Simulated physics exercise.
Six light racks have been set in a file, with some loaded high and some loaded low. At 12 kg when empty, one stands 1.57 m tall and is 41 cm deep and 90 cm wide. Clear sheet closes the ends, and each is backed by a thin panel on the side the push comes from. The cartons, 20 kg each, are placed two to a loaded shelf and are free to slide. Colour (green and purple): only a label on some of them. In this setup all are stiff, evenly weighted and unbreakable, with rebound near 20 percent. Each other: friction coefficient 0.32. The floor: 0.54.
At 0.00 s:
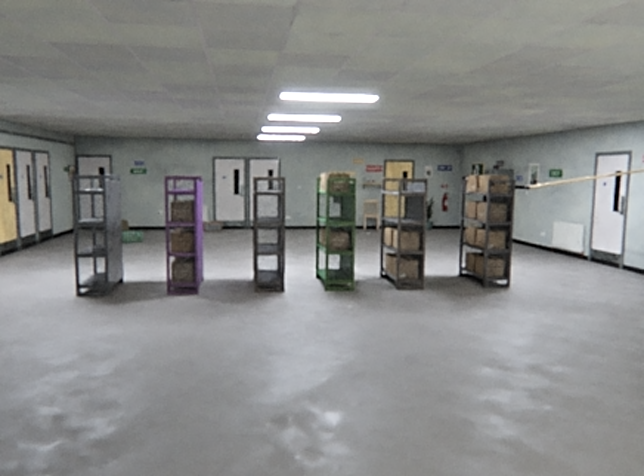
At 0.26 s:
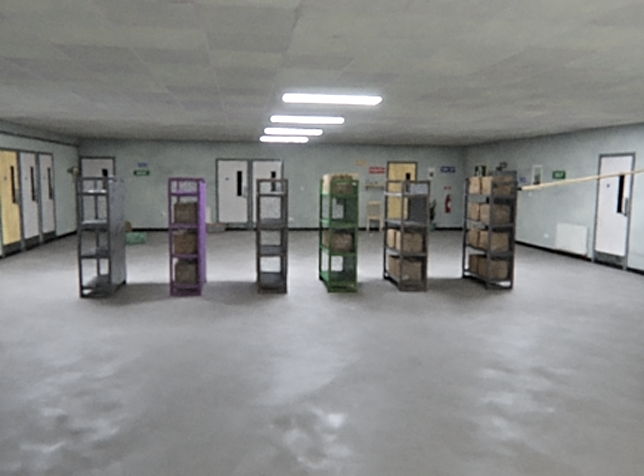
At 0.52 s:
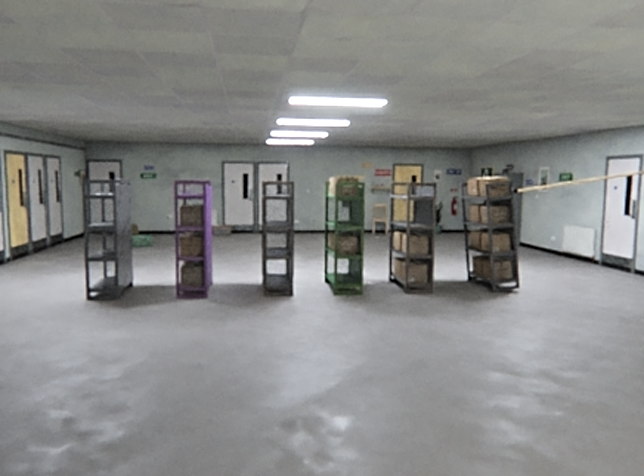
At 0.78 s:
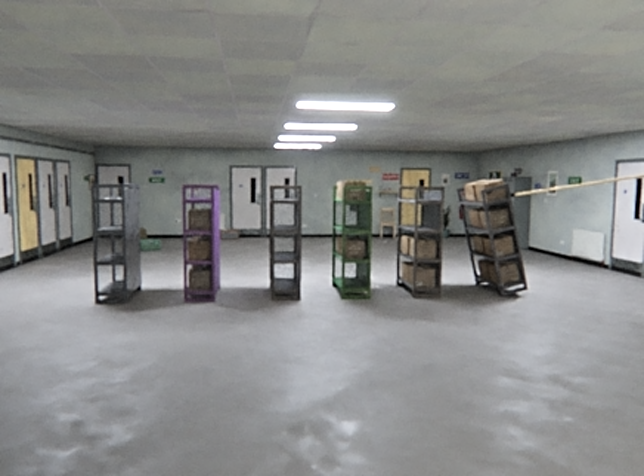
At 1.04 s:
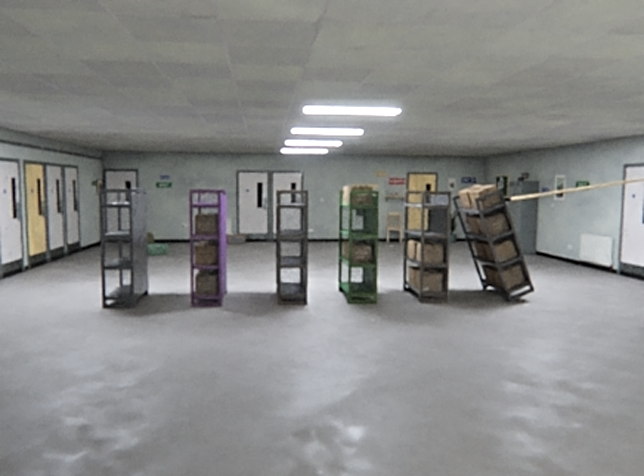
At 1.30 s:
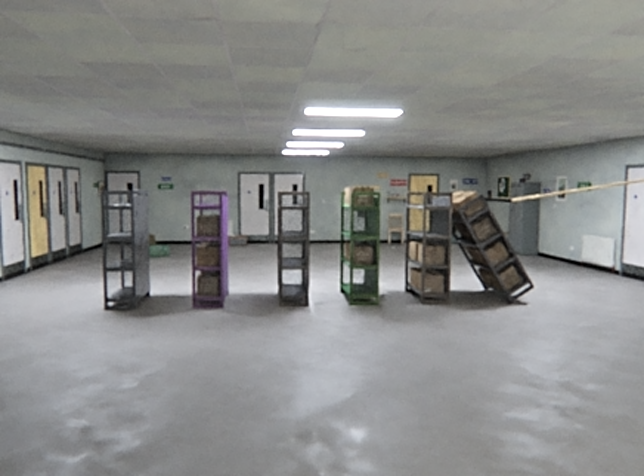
Pole from the right pushing the rightmost loaded rack, tilting it leftward against its neighbour in a row of six racks.
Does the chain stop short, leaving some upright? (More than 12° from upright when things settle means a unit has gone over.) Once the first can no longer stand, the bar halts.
No, it runs to the end.
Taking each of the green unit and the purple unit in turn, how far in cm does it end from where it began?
Green ends up 90 cm away; purple ends up 110 cm away.
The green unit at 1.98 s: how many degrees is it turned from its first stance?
It's at some 5 degrees.
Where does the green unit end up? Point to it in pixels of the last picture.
Check around (302, 268) in the last image.
After 1.56 s, 6 cartons spilt or dropped; none of the 5 other units over, 1 disturbed.
After 1.98 s, 7 cartons spilt or dropped; 1 of the 5 other units over; green unit leaning 7°.
After 2.86 s, 12 cartons spilt or dropped; 4 of the 5 other units over; green unit leaning 51°; purple unit leaning 12°.
After 3.50 s, 16 cartons spilt or dropped; 5 of the 5 other units over; green unit leaning 68°; purple unit leaning 67°.
At rest (4.8 s), 16 cartons spilt or dropped; 5 of the 5 other units over; purple unit leaning 74°; green unit leaning 70°. Not one is left standing. As the last picture would show them, middles, purple unit near (138, 273), green unit near (302, 268).
